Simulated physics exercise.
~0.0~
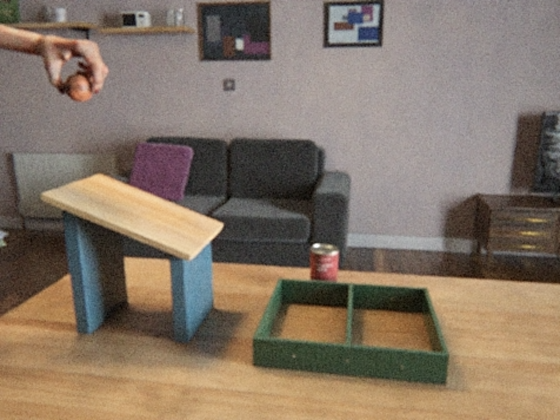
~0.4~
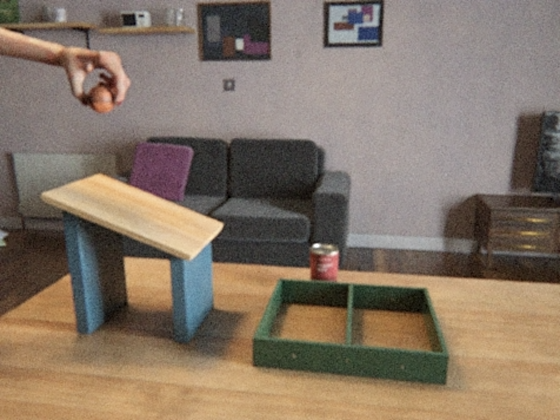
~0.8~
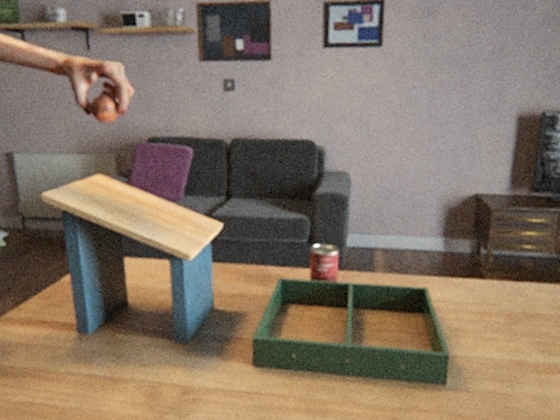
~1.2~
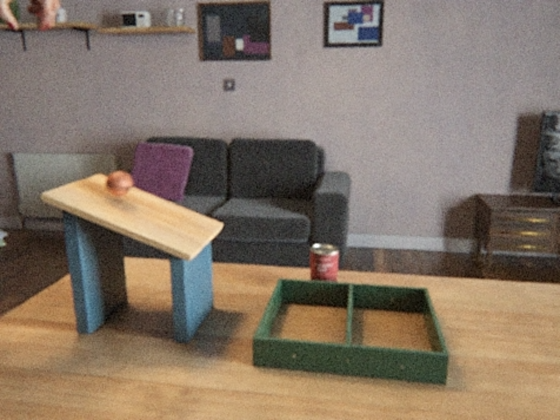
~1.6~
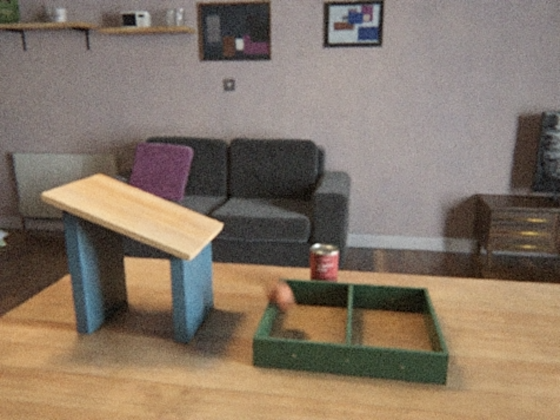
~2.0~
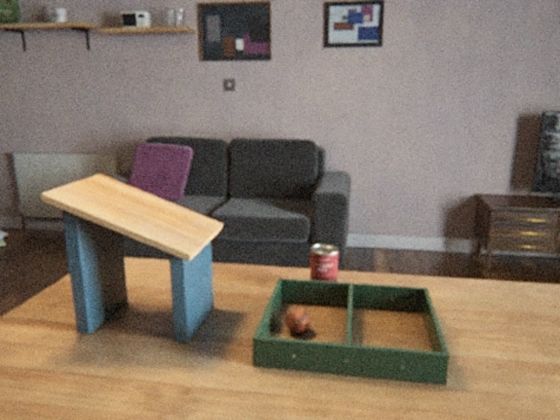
An orange ball, held above a sloping wooden board, was lowered and released by a hand, then travelled down to the right and dropped into the nearer bay of a green tray, where it ended up while a red tin stayed put.
